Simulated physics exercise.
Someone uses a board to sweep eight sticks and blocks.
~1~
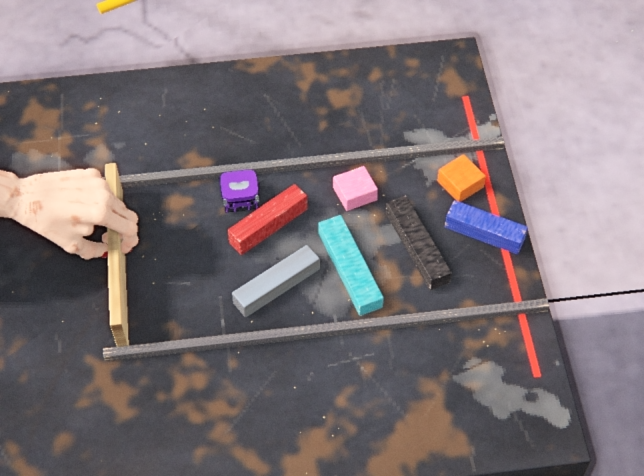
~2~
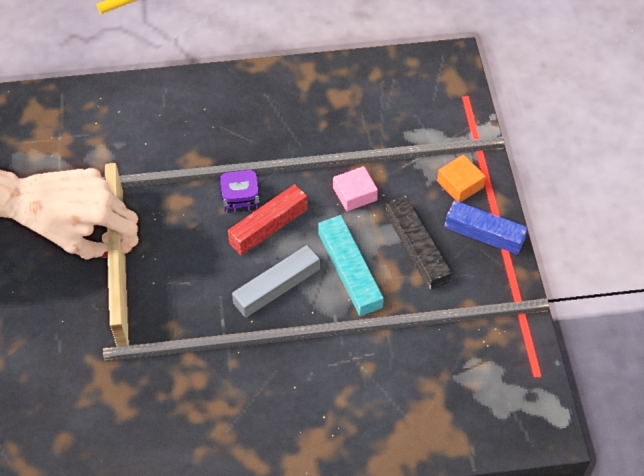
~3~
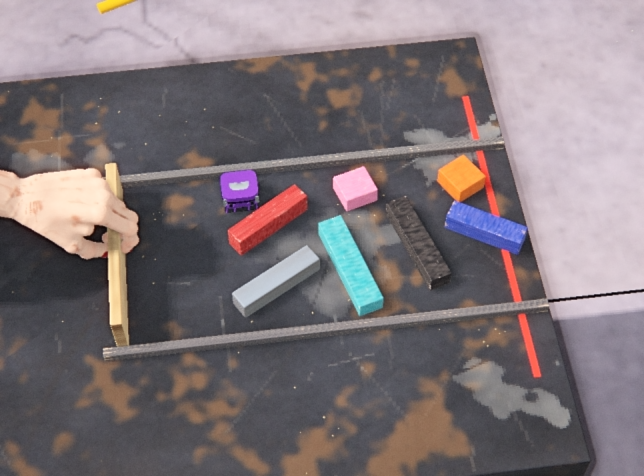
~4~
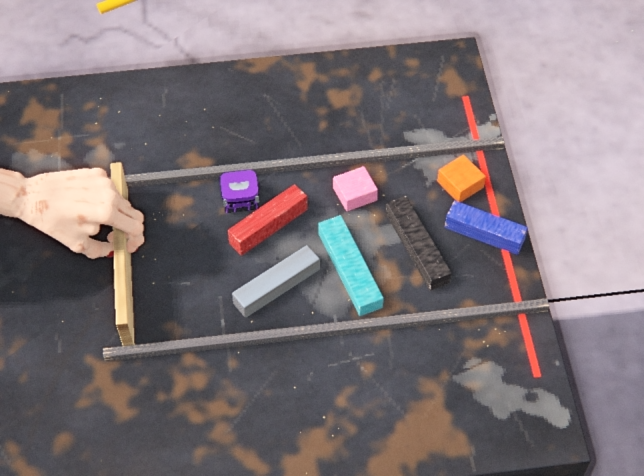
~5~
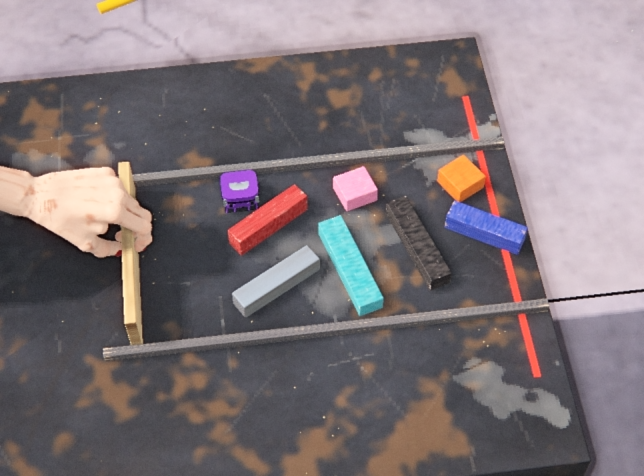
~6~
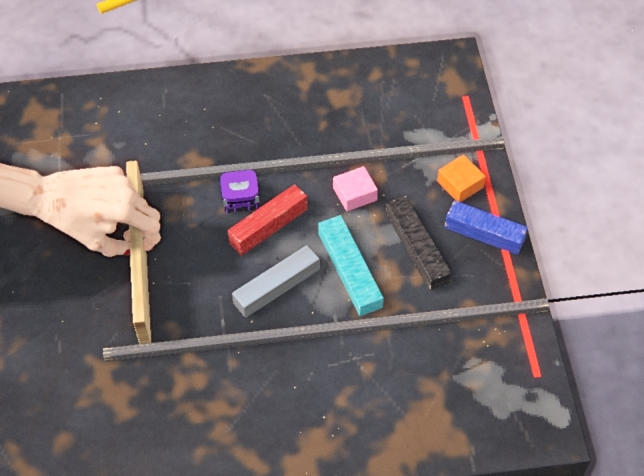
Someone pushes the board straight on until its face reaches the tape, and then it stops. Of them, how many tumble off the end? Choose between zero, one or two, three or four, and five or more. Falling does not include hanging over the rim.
The count is five or more.
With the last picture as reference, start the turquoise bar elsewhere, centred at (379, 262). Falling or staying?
It simply slips off.
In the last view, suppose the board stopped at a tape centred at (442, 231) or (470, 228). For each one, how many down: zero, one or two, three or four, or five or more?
First tape: One to two; second tape: Three or four.
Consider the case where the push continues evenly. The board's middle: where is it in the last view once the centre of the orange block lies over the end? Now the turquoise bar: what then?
With the orange block it sits around (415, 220), with the turquoise bar around (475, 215).
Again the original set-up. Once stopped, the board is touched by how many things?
The figure is 3.
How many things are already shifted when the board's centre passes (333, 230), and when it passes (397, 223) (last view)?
6 and 8.
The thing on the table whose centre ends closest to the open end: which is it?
Red bar.
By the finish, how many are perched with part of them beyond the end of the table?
Counting them gives 3.
Soon after, none off yet; blue bar at rest near (486, 228); orange block at rest near (461, 179); black bar at rest near (418, 243).
At rest, the number that fall off is five or more; fallen, turquoise bar, pink block, black bar, orange block and blue bar.
